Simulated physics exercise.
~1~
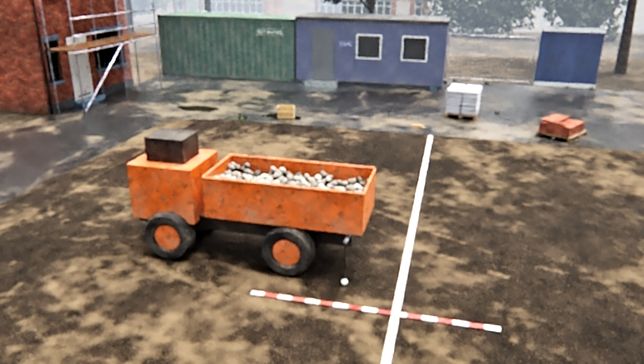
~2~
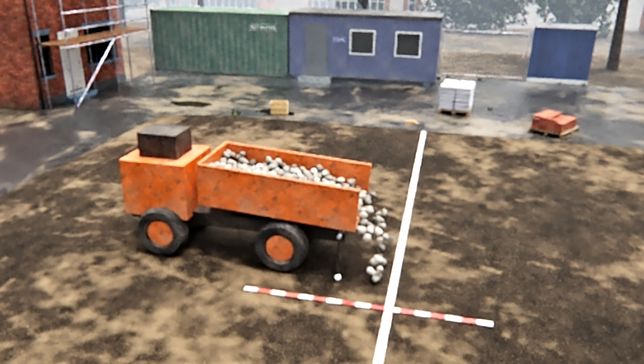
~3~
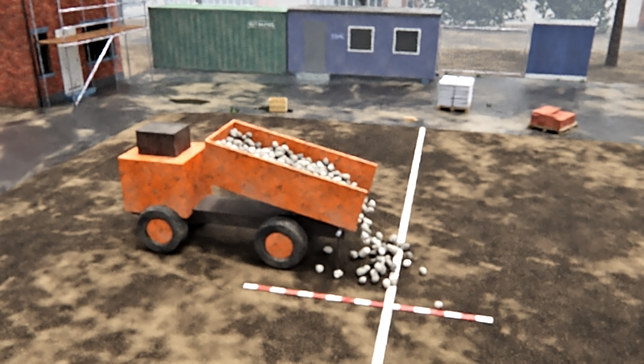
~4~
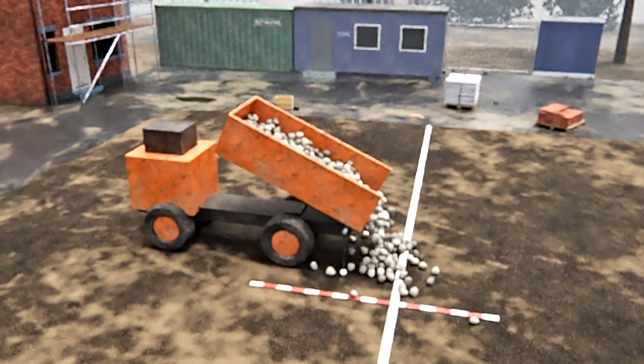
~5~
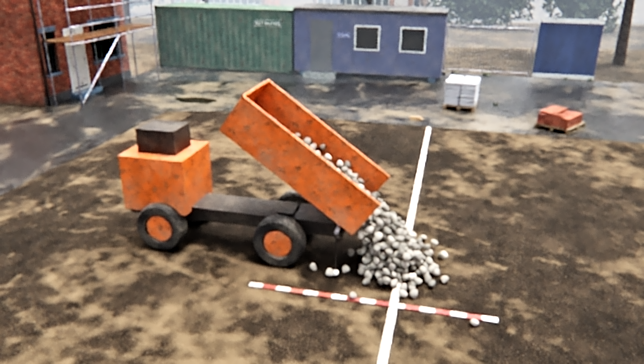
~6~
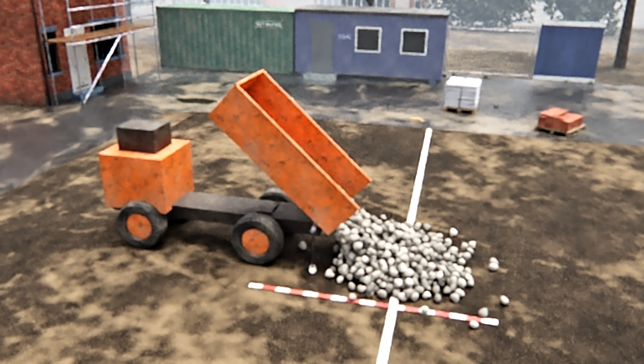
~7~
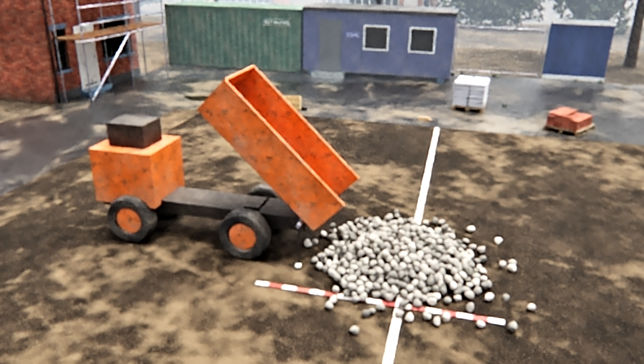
Orange tipper truck raising its skip and pouring pale cobbles across a white ground line, then pulling left from the spread heap.
